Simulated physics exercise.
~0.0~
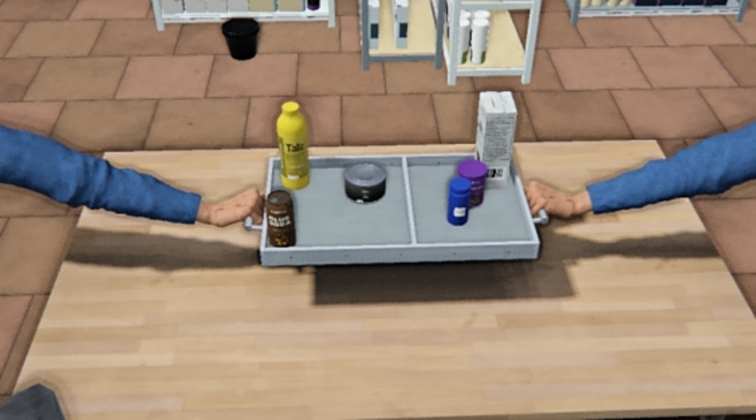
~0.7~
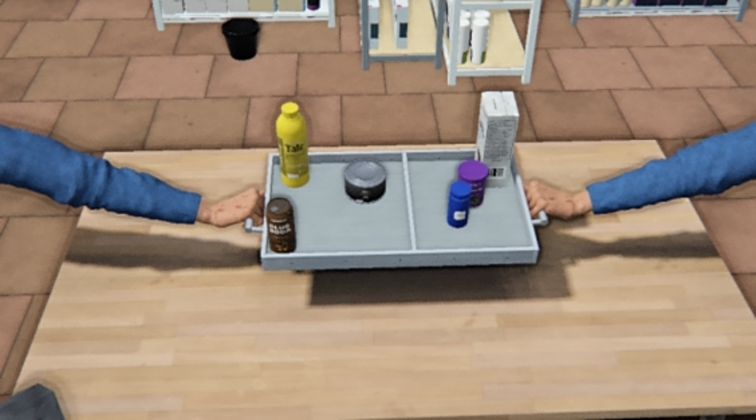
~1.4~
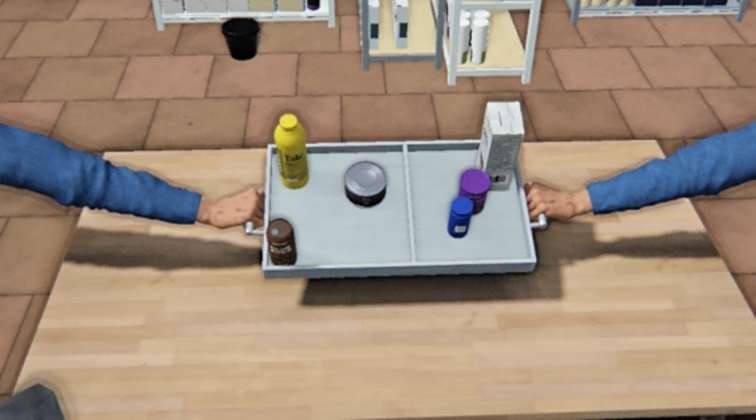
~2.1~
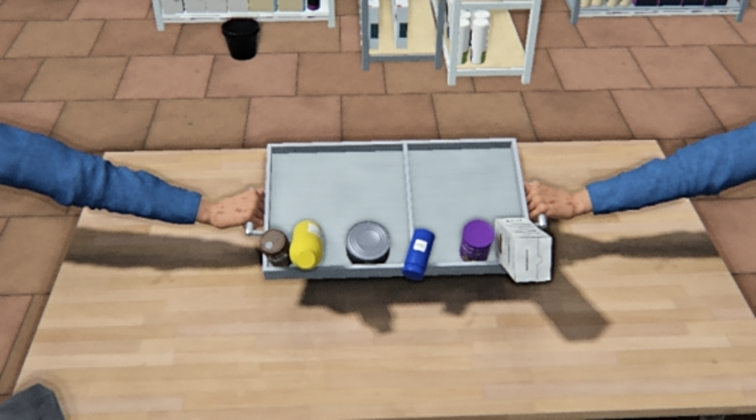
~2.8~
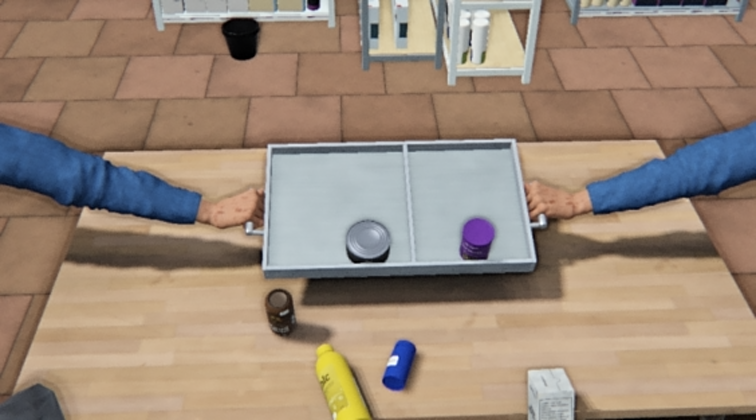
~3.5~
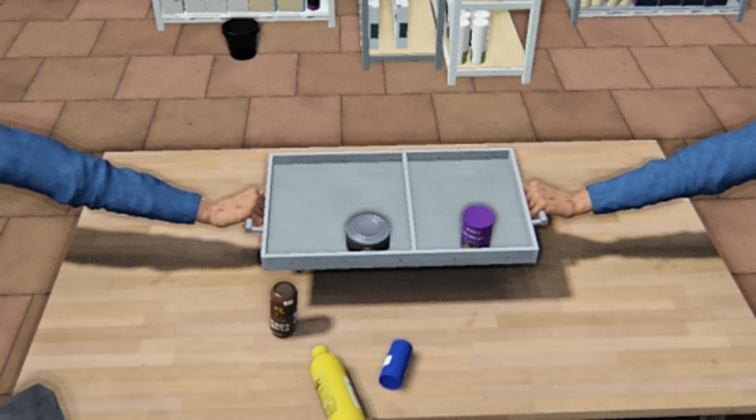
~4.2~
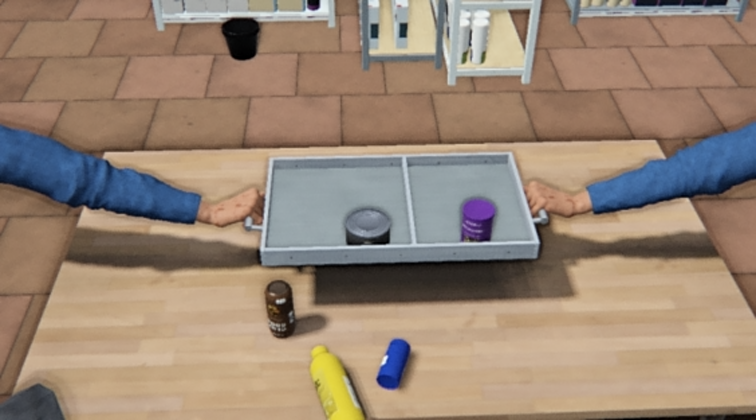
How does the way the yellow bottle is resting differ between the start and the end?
At the start the yellow bottle stands upright on the tray. At the end it lies on its side on the table in front of the tray.
